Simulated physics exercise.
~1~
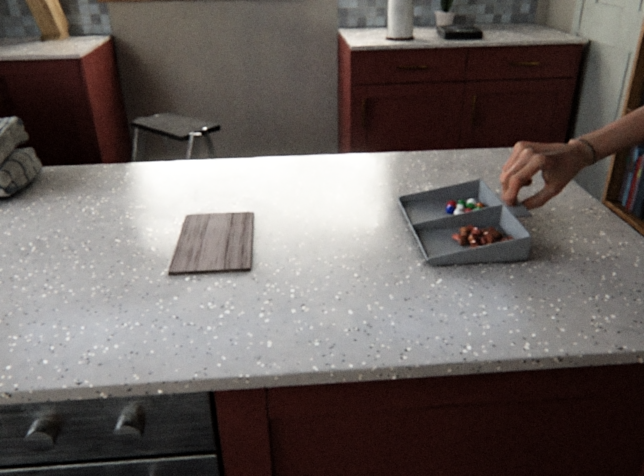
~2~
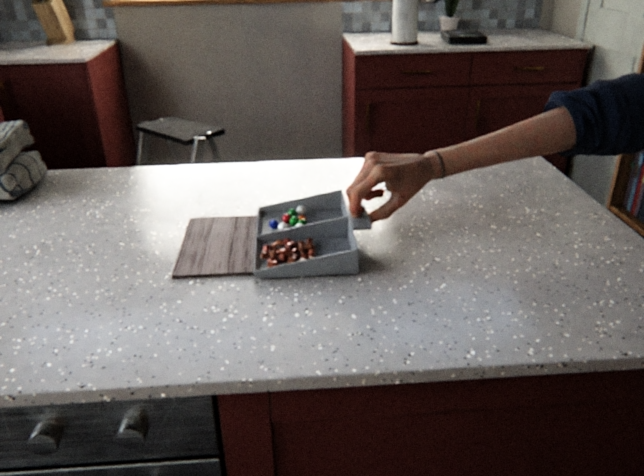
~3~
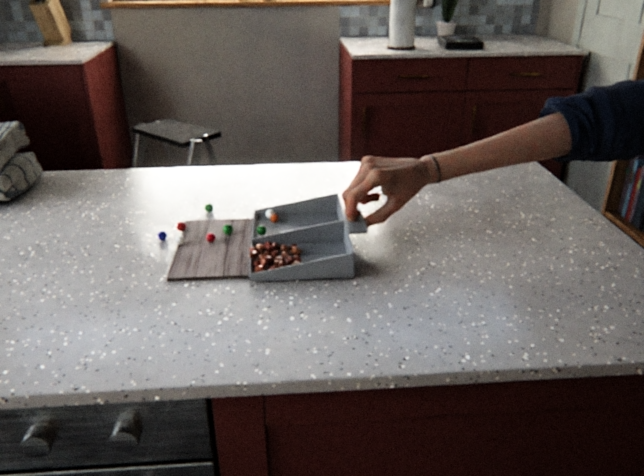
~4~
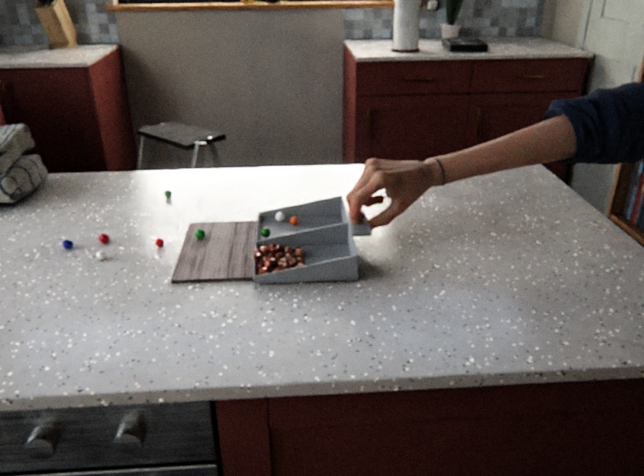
On a speckled kitchen counter, a hand slides a grey divided tray left against a wooden board, spilling colourful balls while brown pieces stay inside.
